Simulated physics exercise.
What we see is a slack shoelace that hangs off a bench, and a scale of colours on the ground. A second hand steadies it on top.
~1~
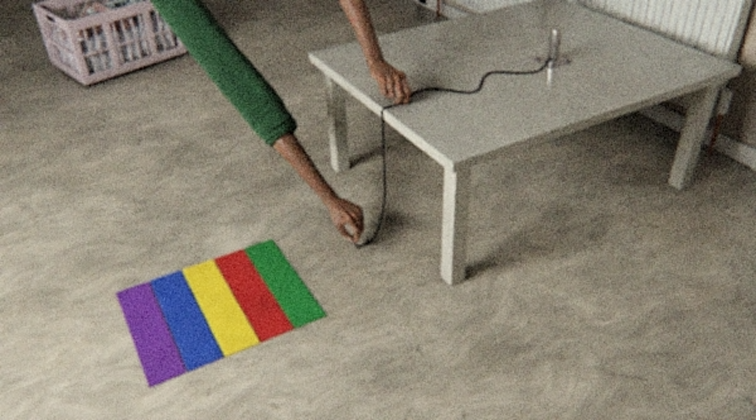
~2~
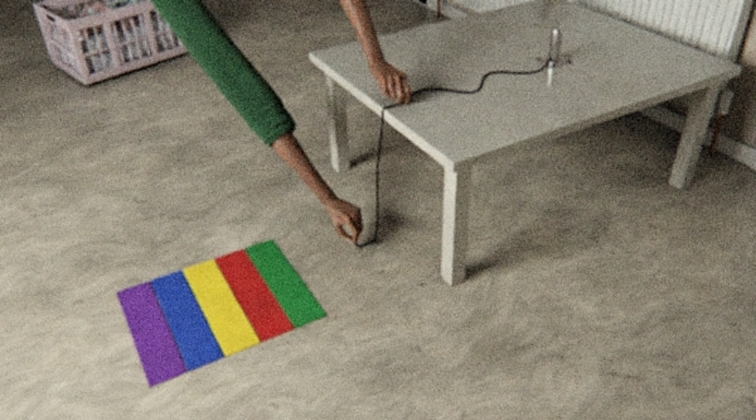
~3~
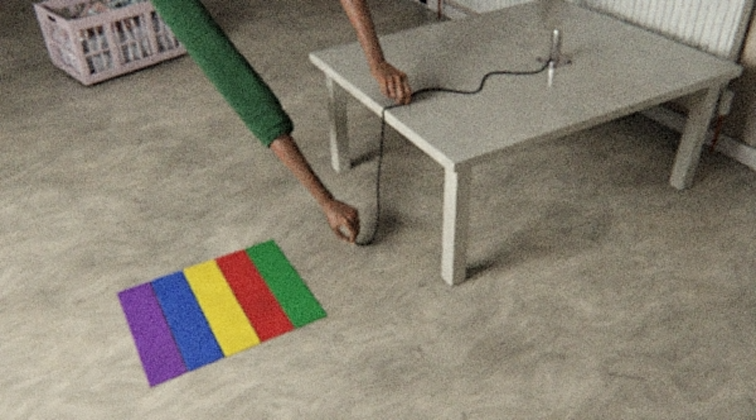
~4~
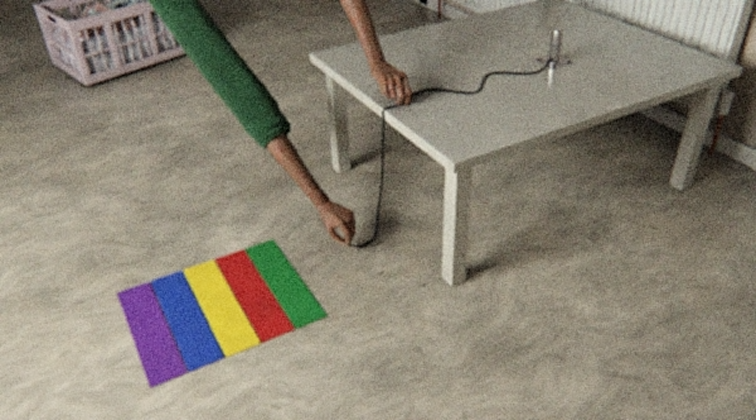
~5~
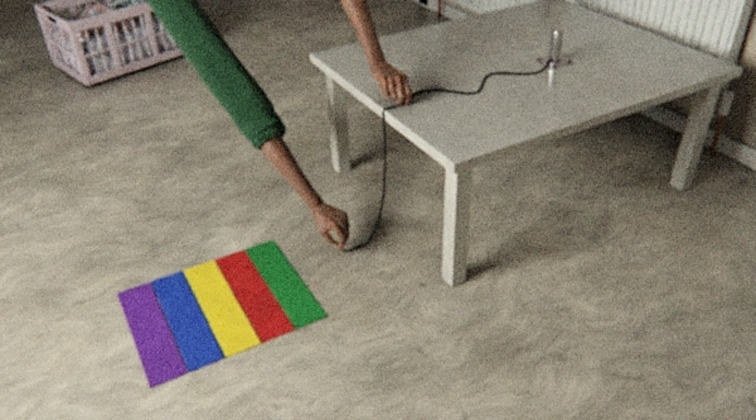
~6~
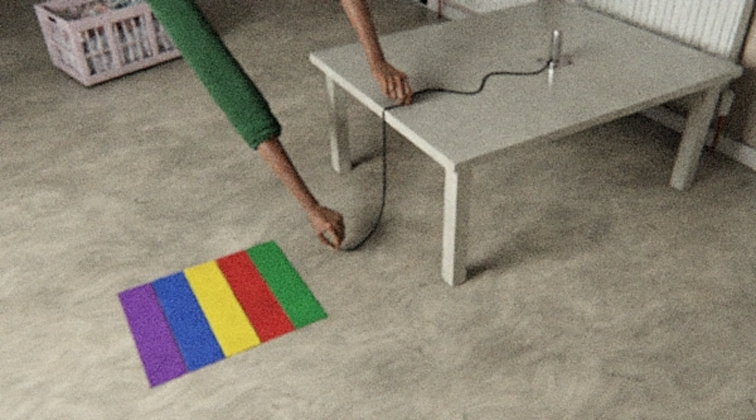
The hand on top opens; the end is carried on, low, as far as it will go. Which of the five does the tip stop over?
The end stops over the yellow strip.
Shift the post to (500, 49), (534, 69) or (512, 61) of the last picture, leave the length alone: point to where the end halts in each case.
In that order: (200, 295), (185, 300) and (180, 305).
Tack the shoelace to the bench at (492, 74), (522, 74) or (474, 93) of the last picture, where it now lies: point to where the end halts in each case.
The places are (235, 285), (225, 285) and (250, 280).
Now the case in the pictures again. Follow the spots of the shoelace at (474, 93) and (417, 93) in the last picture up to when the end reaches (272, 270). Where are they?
Near (448, 92) and (396, 106).
Soon after, end near (272, 270); over green.
Then, end near (240, 281); over red.
At full stretch, end near (220, 288); over yellow. It gets as far as the yellow strip.
